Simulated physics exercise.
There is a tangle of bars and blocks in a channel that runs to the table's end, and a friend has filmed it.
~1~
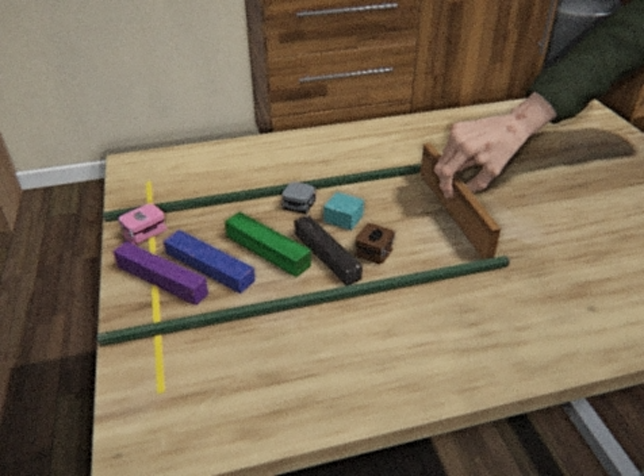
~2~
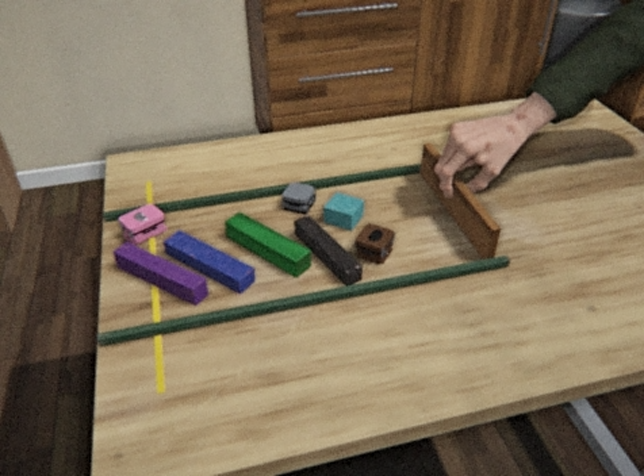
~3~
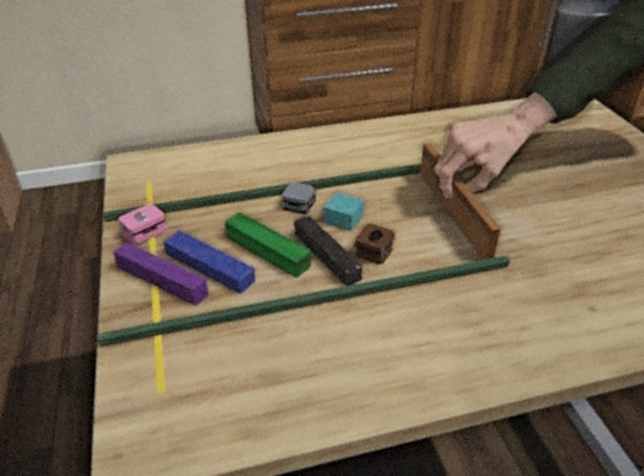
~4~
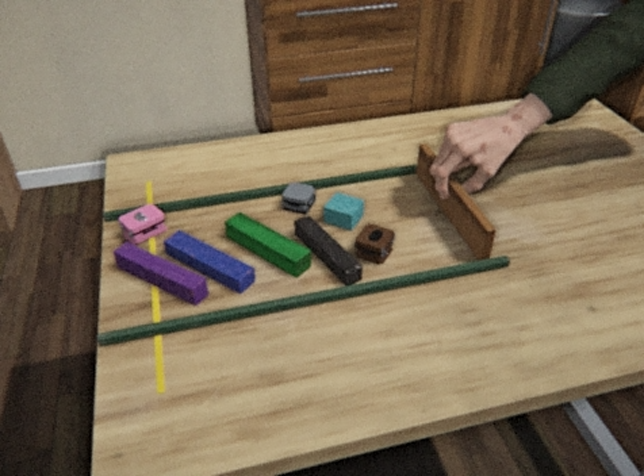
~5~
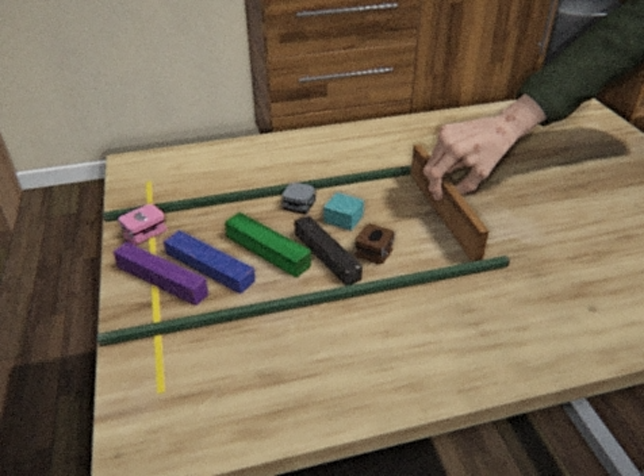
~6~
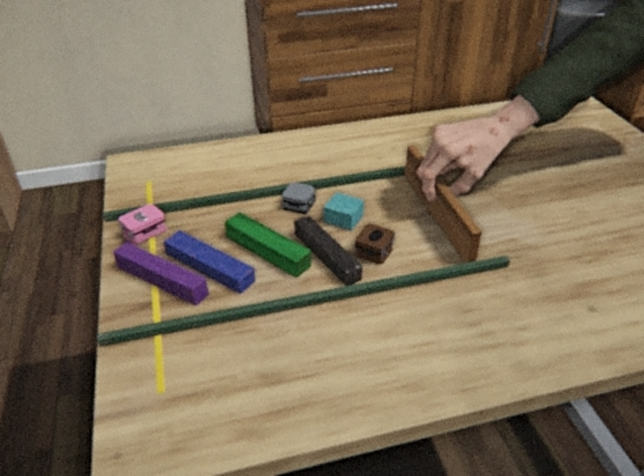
At the start, a hand holds a wooden board upright at the right of a channel between two green rails, with coloured bars and small blocks lying to its left and yellow tape crossing the table. The board stays nearly still, then the hand slides it slightly left, while the bars and blocks remain unmoved.
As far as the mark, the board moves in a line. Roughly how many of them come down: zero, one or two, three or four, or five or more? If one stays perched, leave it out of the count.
Three or four.
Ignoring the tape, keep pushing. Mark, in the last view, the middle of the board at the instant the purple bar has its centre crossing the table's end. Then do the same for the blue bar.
Near (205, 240), then near (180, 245).
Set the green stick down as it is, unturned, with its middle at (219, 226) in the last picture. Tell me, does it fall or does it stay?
It stays put.
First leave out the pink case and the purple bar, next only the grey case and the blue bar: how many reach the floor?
Count of fallen: 2 / 2.
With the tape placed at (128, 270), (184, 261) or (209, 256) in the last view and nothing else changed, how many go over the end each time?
Going through each try, you'd get 5, 1 and 0.
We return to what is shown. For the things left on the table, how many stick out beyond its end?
In total, 2 of them.
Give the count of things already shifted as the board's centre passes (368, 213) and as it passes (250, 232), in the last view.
First 3, after that 7.
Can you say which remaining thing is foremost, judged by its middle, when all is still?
The one out in front is the pink case.
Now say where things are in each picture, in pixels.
Pink case (144, 225); purple bar (160, 273); blue bar (209, 261); board (456, 198); tape (154, 266), in the first picture.
Purple bar (160, 273); black bar (327, 249), in the second picture.
Blue bar (209, 261); grey case (299, 199), in the third picture.
Pink case (144, 225); brown case (374, 245), in the fourth picture.
Purple bar (160, 273); board (445, 200), in the fifth picture.
Pink case (144, 225); purple bar (160, 273); blue bar (209, 261); board (439, 201); tape (154, 266), in the sixth picture.
Early on, none off yet; pink case at rest near (144, 225); purple bar at rest near (160, 273); blue bar at rest near (209, 261).
Finally, the number that fall off is three or four; lost, green stick, blue bar and purple bar.
